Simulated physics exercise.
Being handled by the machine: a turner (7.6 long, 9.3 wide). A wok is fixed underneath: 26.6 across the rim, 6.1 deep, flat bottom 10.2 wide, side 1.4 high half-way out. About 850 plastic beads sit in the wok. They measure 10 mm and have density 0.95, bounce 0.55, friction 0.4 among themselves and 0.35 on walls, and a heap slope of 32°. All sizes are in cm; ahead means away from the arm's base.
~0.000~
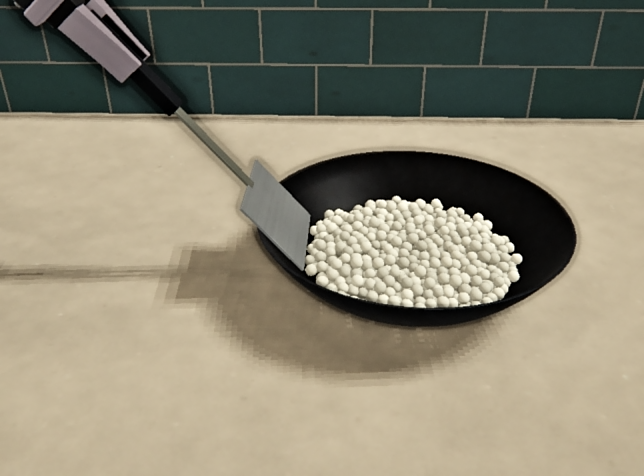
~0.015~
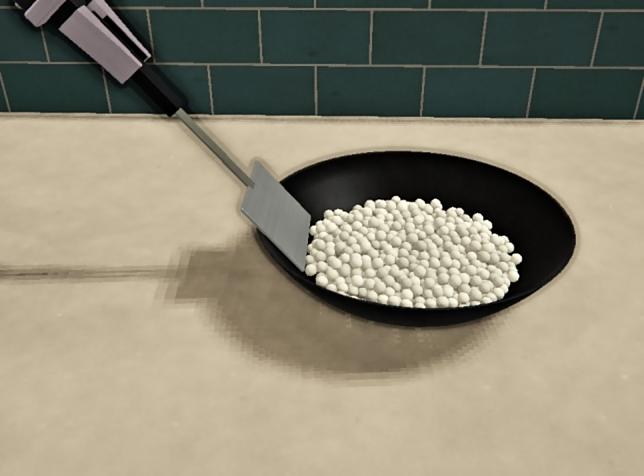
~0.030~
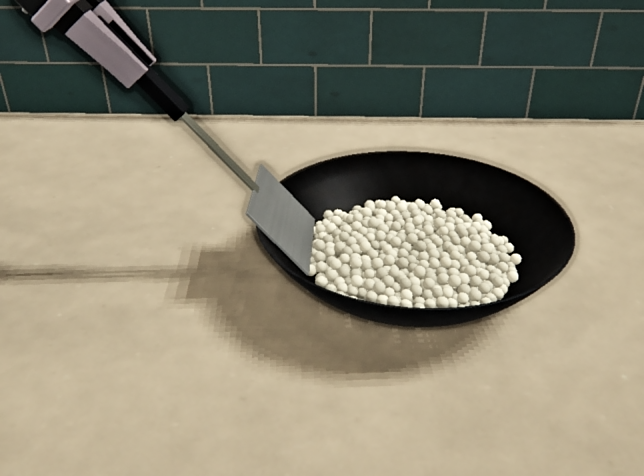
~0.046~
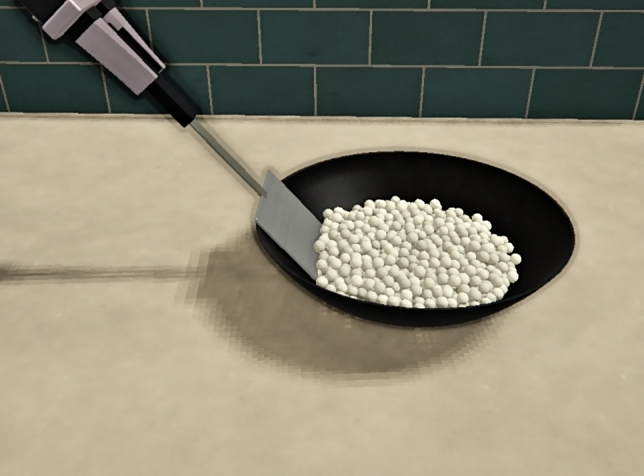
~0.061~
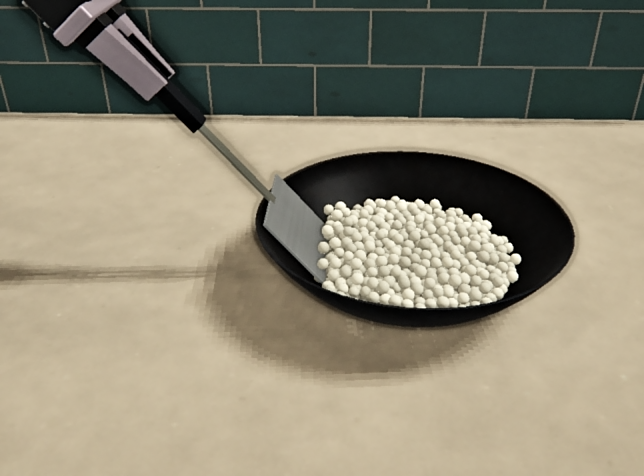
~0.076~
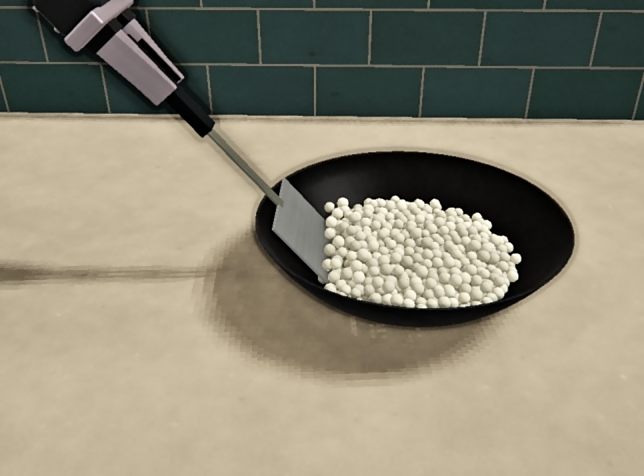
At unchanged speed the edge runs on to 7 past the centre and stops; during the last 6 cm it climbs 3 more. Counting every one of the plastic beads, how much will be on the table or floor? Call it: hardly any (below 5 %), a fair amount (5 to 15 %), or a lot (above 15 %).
Hardly any.
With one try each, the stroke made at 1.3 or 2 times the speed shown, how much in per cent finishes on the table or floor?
Some 10 and 25 per cent.
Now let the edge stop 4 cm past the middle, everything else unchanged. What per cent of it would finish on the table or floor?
In that case about 0 percent ends on the table or floor.
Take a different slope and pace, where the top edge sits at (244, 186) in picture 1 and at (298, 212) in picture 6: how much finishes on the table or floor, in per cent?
20 per cent.
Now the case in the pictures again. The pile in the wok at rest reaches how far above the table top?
Roughly 7.5 centimetres.
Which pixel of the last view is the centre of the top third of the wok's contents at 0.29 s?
The middle lies somewhere about (498, 232).
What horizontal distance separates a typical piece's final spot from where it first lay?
Somewhere about 5 centimetres, I'd say.
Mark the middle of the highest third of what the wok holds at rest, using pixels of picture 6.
Somewhere near (513, 230) in the last picture.
After 0.18 s, sloping 50°, highest piece 5 above the table; 853 in the wok.
After 0.29 s, sloping 50°, highest piece 7 above the table; 853 in the wok.
After 0.55 s, sloping 50°, highest piece 7 above the table; 833 in the wok, 16 on the table or floor, 4 on the blade or in flight.
After 1.60 s, sloping 50°, highest piece 7 above the table; 832 in the wok, 21 on the table or floor.
In the end, 832 in the wok, 21 on the table or floor. That is 2 % on the table or floor.
